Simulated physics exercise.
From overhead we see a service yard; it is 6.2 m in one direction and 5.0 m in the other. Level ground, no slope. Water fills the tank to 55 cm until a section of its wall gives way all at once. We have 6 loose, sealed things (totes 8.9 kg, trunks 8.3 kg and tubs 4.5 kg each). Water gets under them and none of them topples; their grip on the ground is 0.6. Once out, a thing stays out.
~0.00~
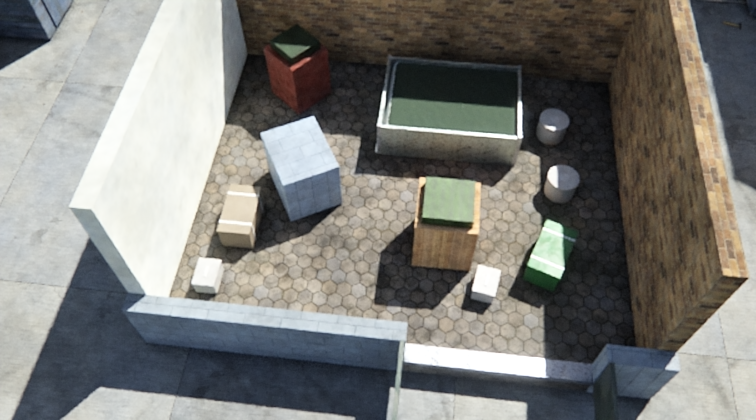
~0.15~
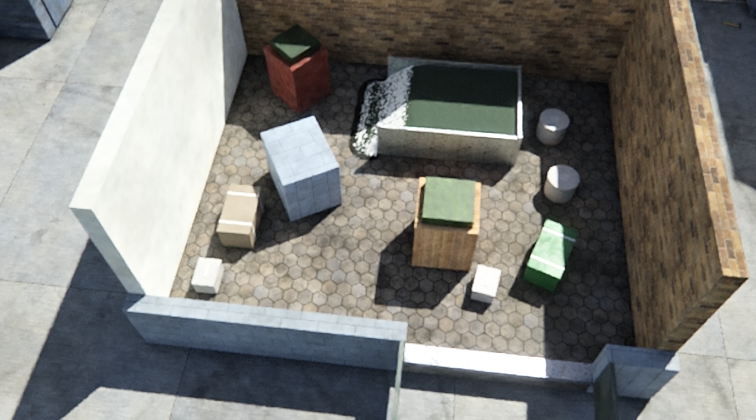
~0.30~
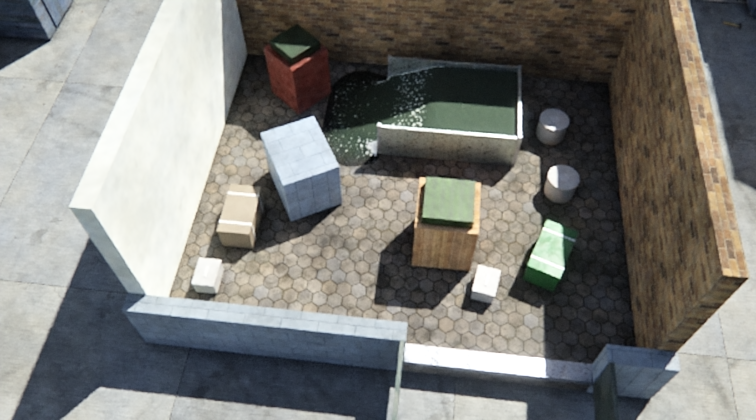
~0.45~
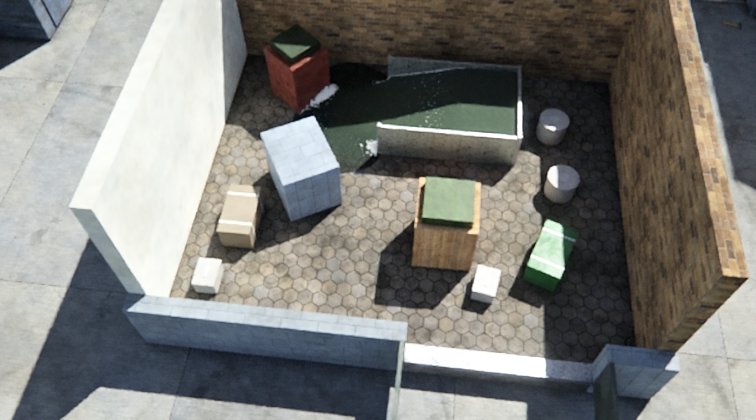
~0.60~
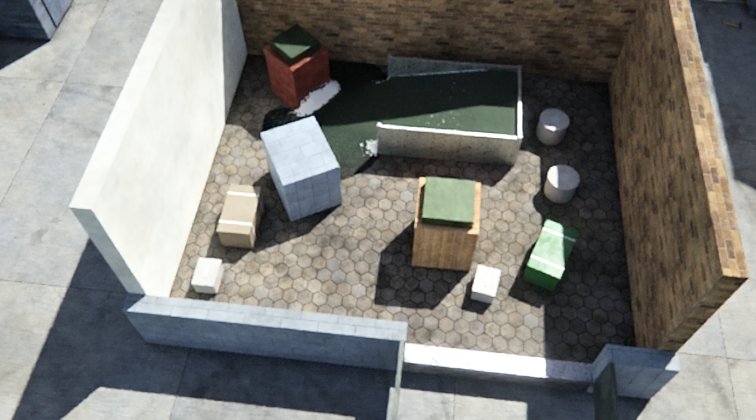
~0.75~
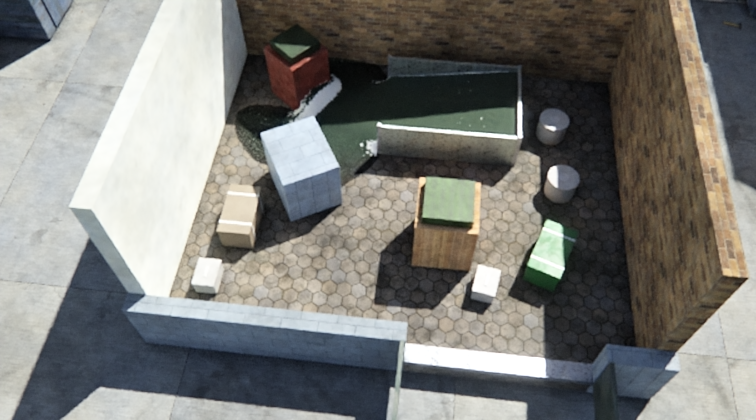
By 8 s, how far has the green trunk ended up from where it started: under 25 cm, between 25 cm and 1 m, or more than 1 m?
The move is negligible.
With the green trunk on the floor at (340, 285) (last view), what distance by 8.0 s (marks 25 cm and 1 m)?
In the end it goes partway.
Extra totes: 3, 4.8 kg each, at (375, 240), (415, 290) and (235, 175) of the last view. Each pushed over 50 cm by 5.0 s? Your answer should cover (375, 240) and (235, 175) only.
So it goes behind the line, then across the line.
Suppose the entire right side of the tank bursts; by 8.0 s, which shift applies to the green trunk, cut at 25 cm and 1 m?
Result: Green trunk displaced far.
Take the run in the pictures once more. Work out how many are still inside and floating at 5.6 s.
1 at that moment.
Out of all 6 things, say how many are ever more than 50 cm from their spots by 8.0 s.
The answer here is 2.
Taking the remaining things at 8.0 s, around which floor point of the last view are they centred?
I'd put it close to (493, 240) in the last view.
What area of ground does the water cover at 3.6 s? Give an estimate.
About 19 m2.
After 1.6 s the green trunk is near (553, 248), 0.0 m from its start, aground; 0 of 6 are out; 0 afloat.
After 3.6 s the green trunk is near (553, 248), 0.0 m from its start, aground; 0 of 6 are out; 1 afloat.
After 5.6 s the green trunk is near (553, 248), 0.0 m from its start, aground; 0 of 6 are out; 1 afloat.
After 8.0 s the green trunk is near (551, 246), 0.0 m from its start, aground; 0 of 6 are out; 2 afloat.
